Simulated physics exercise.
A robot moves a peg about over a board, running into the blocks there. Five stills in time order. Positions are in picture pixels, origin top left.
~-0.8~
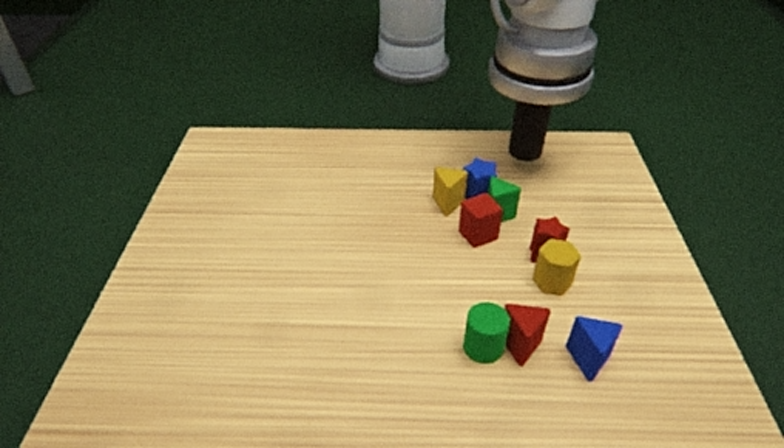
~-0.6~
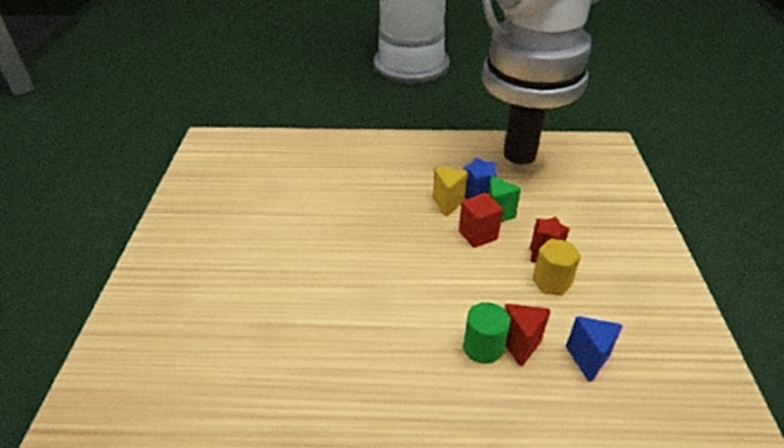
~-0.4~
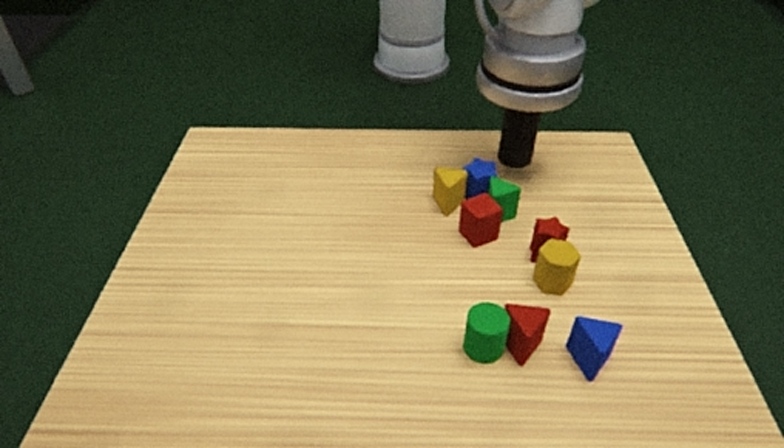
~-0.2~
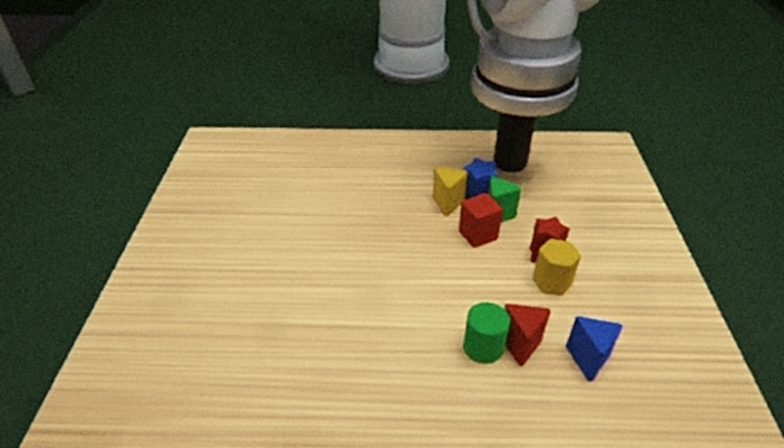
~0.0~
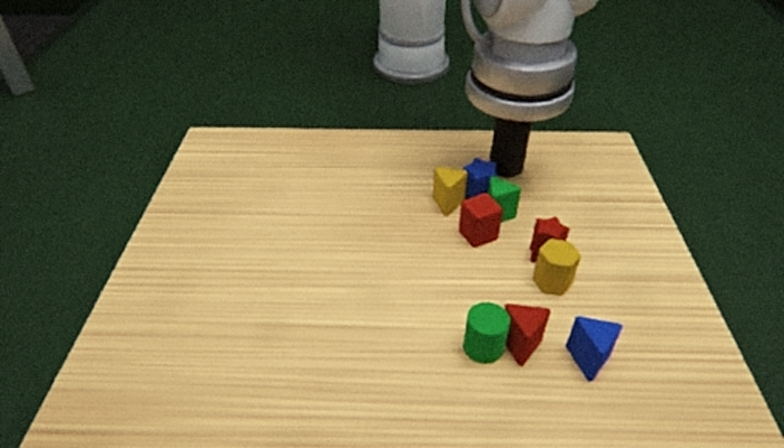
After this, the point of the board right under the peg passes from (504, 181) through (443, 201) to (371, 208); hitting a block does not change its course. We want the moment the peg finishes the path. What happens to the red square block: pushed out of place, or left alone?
Once the peg is done, the red square block remains in the old spot.
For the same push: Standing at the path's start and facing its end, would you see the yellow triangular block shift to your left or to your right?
Pushed left.
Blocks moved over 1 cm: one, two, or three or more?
Blocks that move over 1 cm: Two.
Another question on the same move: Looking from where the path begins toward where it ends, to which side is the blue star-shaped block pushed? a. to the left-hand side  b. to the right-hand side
a: To the left-hand side.
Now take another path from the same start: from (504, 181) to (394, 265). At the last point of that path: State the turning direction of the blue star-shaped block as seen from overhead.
The blue star-shaped block rotates clockwise.
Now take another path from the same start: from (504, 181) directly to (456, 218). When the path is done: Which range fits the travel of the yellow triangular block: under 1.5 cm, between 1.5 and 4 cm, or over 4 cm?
Its displacement is above 4 cm.
What follows on the original path. One third of the way, peg (465, 183); yellow triangular block (424, 185), turned 40° clockwise; blue star-shaped block (454, 184); green triangular block (499, 188), turned 35° anticlockwise.
Two thirds of the way, peg (420, 191); yellow triangular block (406, 198), turned 60° clockwise; blue star-shaped block (441, 193), turned 45° anticlockwise; green triangular block (499, 188), turned 35° anticlockwise.
At the end, peg (370, 195); yellow triangular block (394, 199); blue star-shaped block (441, 193), turned 45° anticlockwise; red square block not moved; green triangular block (499, 188), turned 35° anticlockwise.
